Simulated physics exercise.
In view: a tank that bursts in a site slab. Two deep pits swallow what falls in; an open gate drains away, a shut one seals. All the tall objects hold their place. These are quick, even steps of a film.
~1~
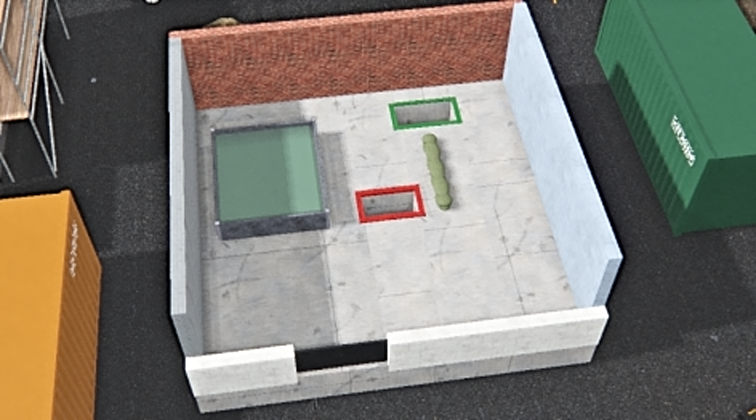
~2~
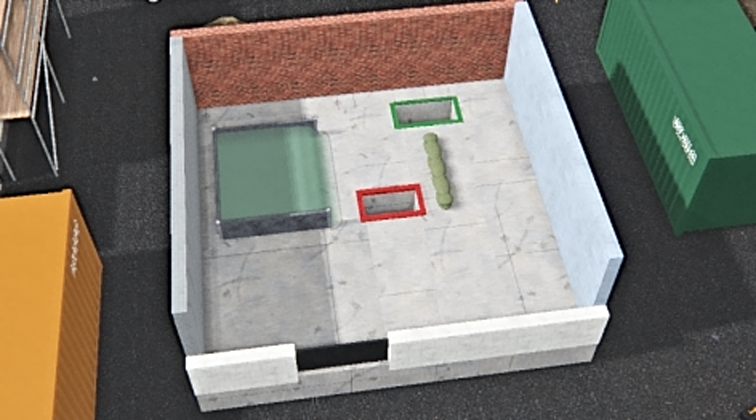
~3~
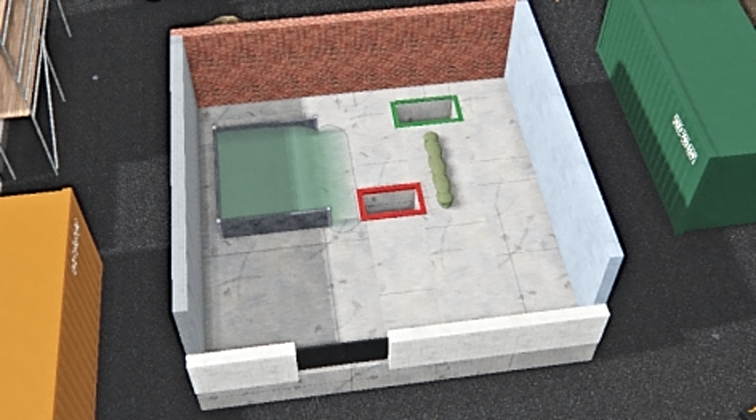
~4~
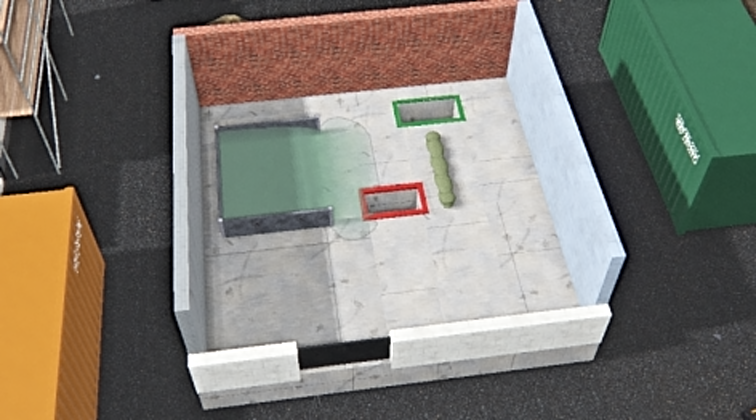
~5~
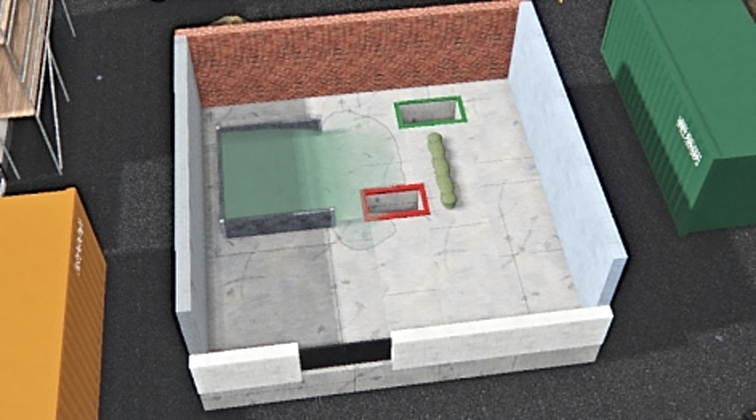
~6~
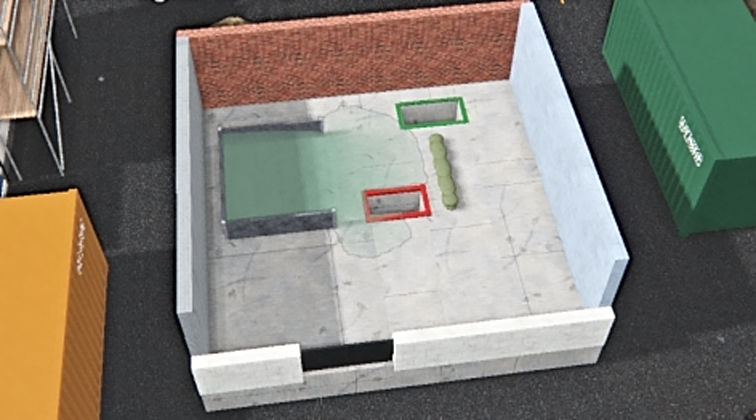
The video shows a walled concrete slab with an open tank of green water whose right side gives way, and the water pours out rightward, spreading in a thinning sheet across the floor around the red-edged pit.
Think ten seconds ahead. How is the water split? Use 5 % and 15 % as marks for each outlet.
One by one: The gate takes not even 5 %; the red pit takes above 15 %; the green pit takes above 15 %.
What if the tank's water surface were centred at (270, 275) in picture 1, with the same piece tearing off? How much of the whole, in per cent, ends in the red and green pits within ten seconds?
Parts in a hundred: Red 6, green 14.
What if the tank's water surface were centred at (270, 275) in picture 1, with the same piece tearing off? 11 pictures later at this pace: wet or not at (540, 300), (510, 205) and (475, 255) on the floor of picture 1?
In turn: Flooded, awash, wet.
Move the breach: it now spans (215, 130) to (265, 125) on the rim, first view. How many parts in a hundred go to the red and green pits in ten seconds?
Parts in a hundred: Red 0, green 20.
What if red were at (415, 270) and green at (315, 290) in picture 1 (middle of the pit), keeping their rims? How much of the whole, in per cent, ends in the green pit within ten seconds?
In per cent: Green 6.
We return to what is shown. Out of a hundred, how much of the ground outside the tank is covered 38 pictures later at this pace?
Some 55 per cent.
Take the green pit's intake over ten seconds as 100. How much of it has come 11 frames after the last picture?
I make it 20 per cent.
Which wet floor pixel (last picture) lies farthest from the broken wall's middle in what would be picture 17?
Around (513, 106).
A moment on, water covers 25 % of the floor; the gate 0 %, the red pit 6 %, the green pit 1 %.
Next, water covers 30 % of the floor; the gate 0 %, the red pit 11 %, the green pit 5 %.
Then, water covers 45 % of the floor; the gate 0 %, the red pit 18 %, the green pit 15 %.
Later, water covers 55 % of the floor; the gate 0 %, the red pit 22 %, the green pit 23 %.
In the end, water covers 75 % of the floor; the gate 0 %, the red pit 23 %, the green pit 28 %.
